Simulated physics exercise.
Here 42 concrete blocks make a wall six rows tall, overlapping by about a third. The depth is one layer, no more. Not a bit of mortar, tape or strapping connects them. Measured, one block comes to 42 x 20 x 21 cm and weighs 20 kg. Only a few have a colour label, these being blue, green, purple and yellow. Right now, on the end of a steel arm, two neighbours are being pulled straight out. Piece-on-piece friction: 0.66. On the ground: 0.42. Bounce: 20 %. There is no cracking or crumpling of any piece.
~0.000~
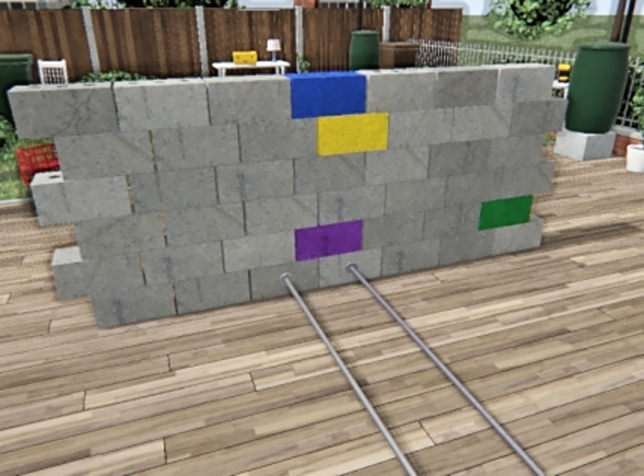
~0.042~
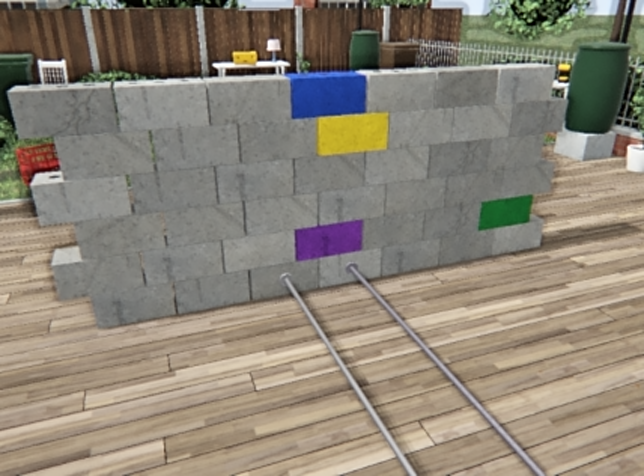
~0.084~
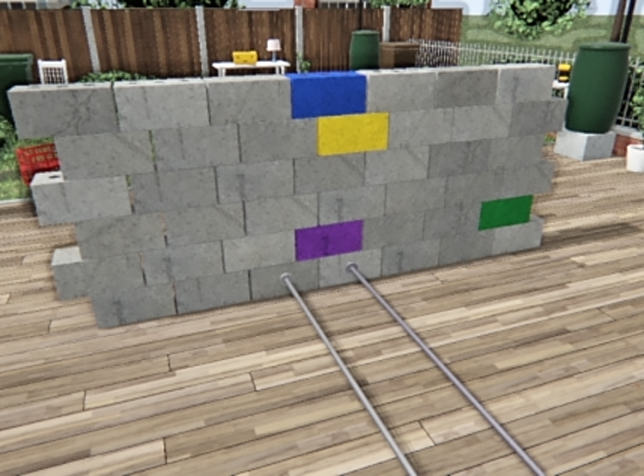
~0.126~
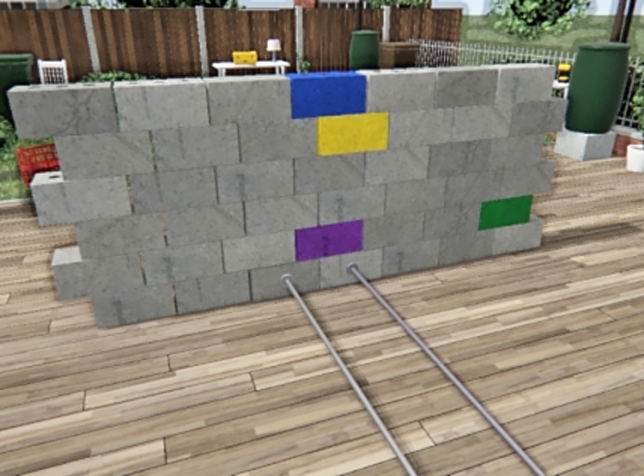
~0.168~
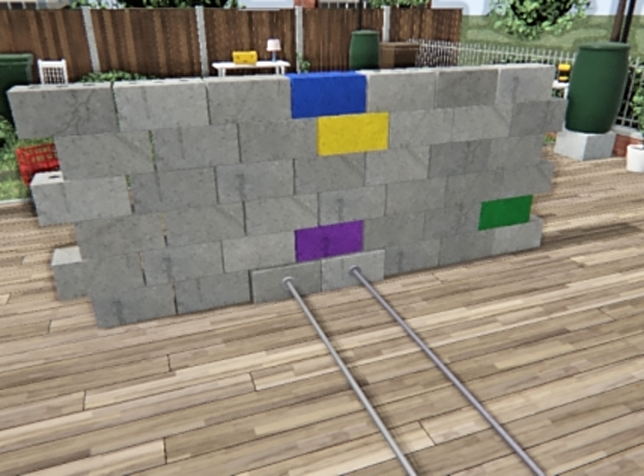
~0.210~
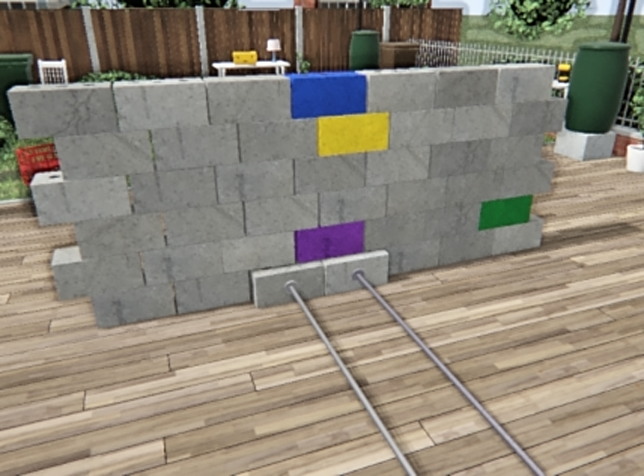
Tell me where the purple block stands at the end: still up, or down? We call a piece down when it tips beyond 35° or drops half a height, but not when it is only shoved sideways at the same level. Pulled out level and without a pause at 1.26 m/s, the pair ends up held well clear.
At the end the purple block is down.
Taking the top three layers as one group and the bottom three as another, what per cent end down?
Top 0 per cent versus bottom 10 per cent.
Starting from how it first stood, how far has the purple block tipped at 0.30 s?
Some 0°.
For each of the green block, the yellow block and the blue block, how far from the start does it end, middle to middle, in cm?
Green 0 cm, yellow 10 cm, blue 10 cm.
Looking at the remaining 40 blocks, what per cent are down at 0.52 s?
By that time it is 0 percent.
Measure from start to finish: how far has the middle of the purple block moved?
I'd estimate near 35 cm.
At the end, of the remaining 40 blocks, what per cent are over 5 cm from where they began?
15 percent of them have shifted.
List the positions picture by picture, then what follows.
In the first frame (places mark the middle of the side facing us), pulled block (334, 264) not yet moving; purple block (331, 241); blue block (331, 97); yellow block (355, 134); the rest undisturbed.
Pulled block (334, 264) not yet moving; purple block (331, 241), in the second frame.
Pulled block (334, 264) not yet moving; purple block (331, 241), in the third frame.
Pulled block (335, 265) 13 mm out; purple block (331, 241), in the fourth frame.
Pulled block (337, 267) 49 mm out; purple block (331, 241), in the fifth frame.
Pulled block (340, 271) 10 cm out; purple block (332, 242) shifted 25 mm; yellow block (355, 134); blue block (331, 97); 2 disturbed, none down, in the sixth frame.
After 0.30 s, none of the 40 other blocks down, 14 disturbed; purple block shifted 7 cm; yellow block shifted 39 mm.
After 0.52 s, 1 of the 40 other blocks down; purple block leaning 31°, 17 cm lower; yellow block shifted 6 cm.
At rest (1.0 s), 1 of the 40 other blocks down; purple block 21 cm lower; yellow block shifted 6 cm; blue block shifted 58 mm. As the last picture would show them, middles, purple block near (341, 284), yellow block near (351, 133).
